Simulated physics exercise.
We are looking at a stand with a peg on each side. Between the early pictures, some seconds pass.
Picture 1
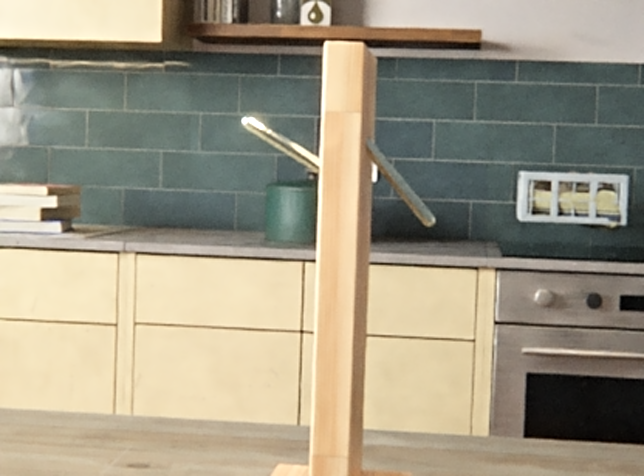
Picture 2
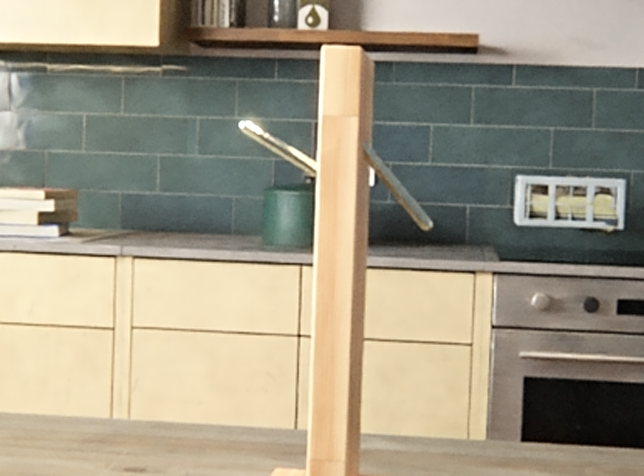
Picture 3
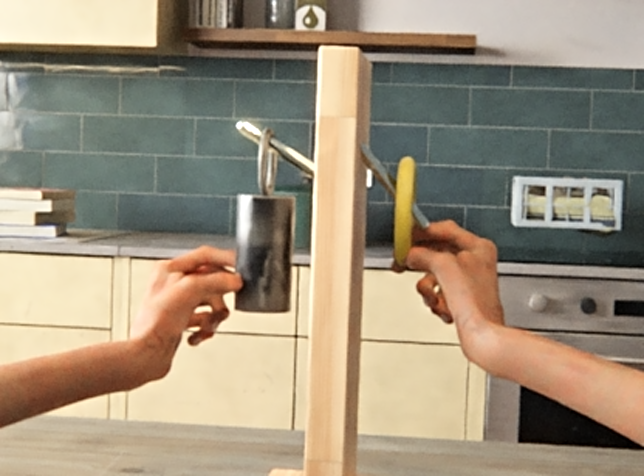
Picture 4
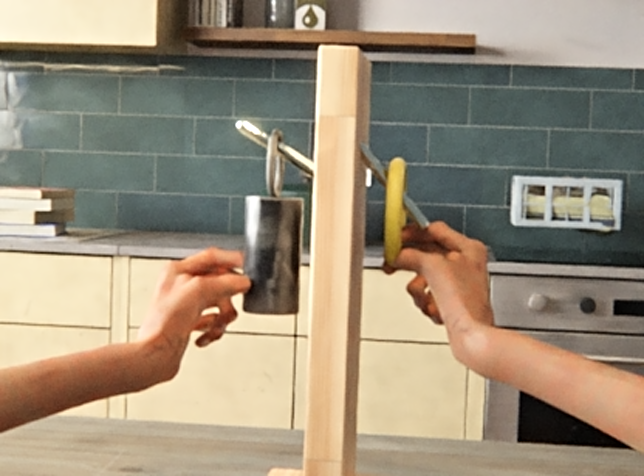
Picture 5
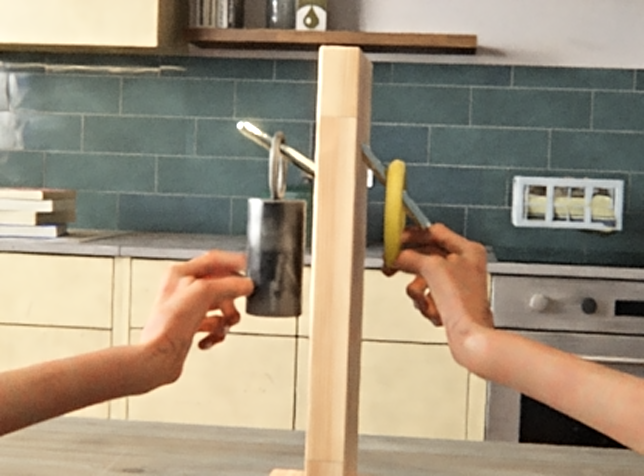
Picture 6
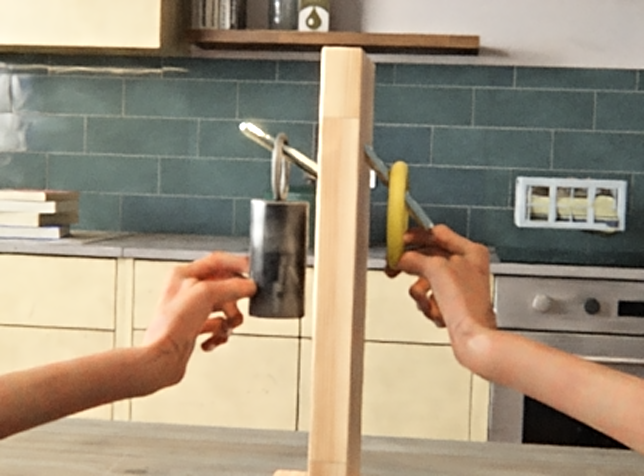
To begin with, a wooden stand with a bare metal peg on each side stands in a kitchen. Then two hands are seen, the left holding a black lantern looped over the left peg and the right a yellow tape ring around the right peg; both shift slightly inward, then stay nearly still, still held.
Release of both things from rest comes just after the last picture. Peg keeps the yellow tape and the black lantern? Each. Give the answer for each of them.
Result: The yellow tape is going to go down. The black lantern is going to hold on.
Then, 0.18 s later than the last frame, yellow tape tilted by 34° near (416, 263); black lantern tilted by 6° near (286, 235).
Then, 0.30 s later than the last frame, yellow tape dropping near (444, 421); black lantern shifted a little near (295, 237).
Then, 0.48 s later than the last frame, yellow tape fallen; black lantern tilted by 6° near (290, 238).
When it is over, the yellow tape drops to the table; the black lantern remains hooked, near (294, 239).
